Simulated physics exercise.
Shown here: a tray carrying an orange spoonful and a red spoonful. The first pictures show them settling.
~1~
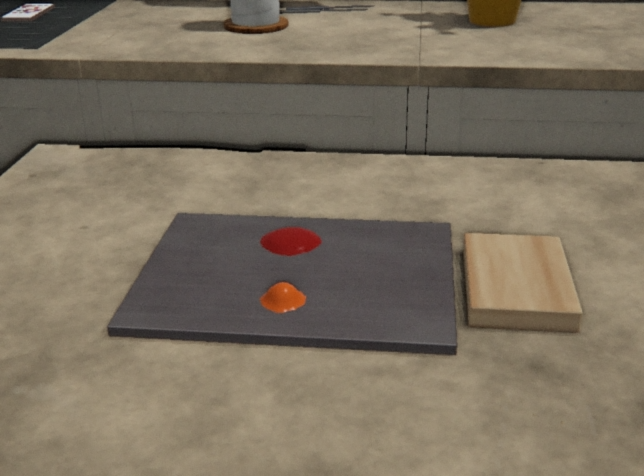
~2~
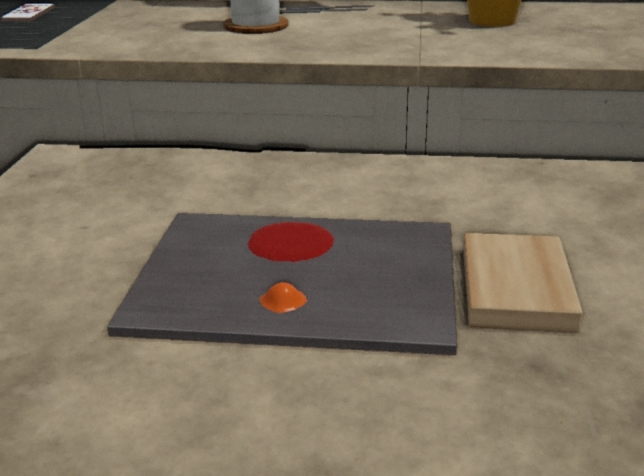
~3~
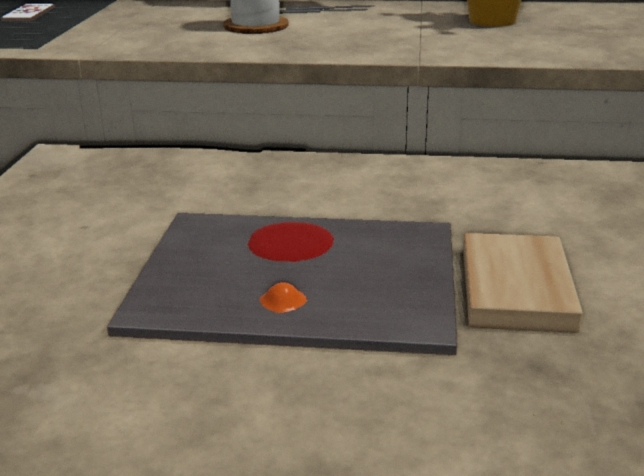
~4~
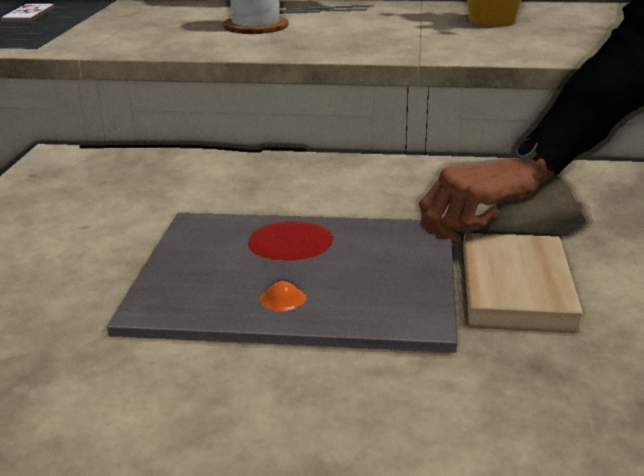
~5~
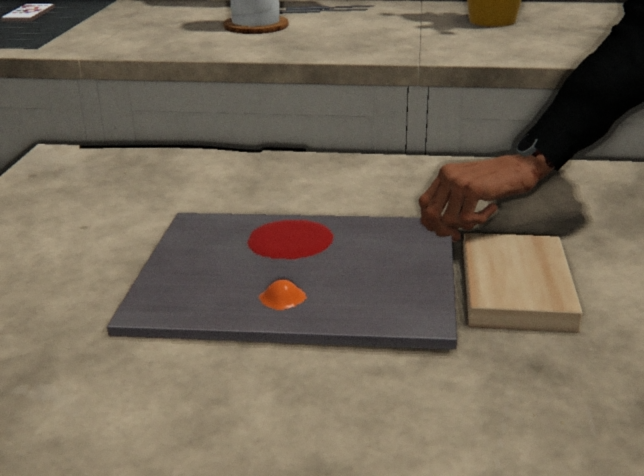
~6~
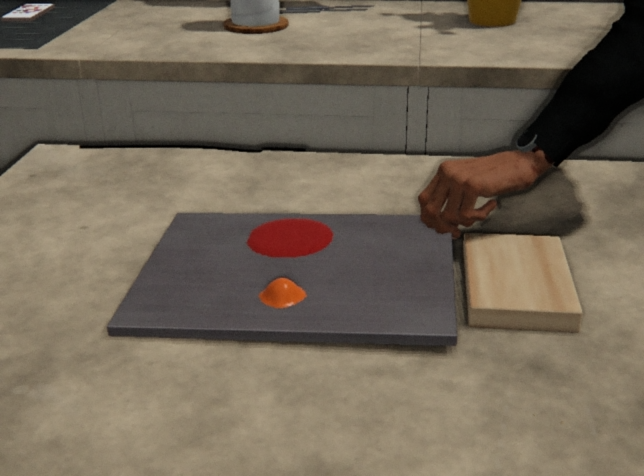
A hand reached in from the right and slightly lifted the near end of a gray tray, after the red spoonful on it had spread flat while the orange one stayed heaped.
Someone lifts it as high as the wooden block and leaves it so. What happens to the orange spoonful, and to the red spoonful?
It turns out the orange spoonful hangs on and the red spoonful hangs on.
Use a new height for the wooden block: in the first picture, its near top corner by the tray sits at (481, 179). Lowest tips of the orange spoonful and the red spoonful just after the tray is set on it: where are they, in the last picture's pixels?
The tips end near (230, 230) and near (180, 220), in that order.
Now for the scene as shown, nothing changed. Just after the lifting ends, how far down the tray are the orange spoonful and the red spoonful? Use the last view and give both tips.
You'd find them at (262, 288) and (252, 231), in that order.
Shortly, slope about 5°; the orange spoonful has not moved; the red spoonful has not moved.
Then, the orange spoonful has not moved; the red spoonful has not moved.
At the finish, slope about 5°; the orange spoonful has not moved; the red spoonful has not moved.
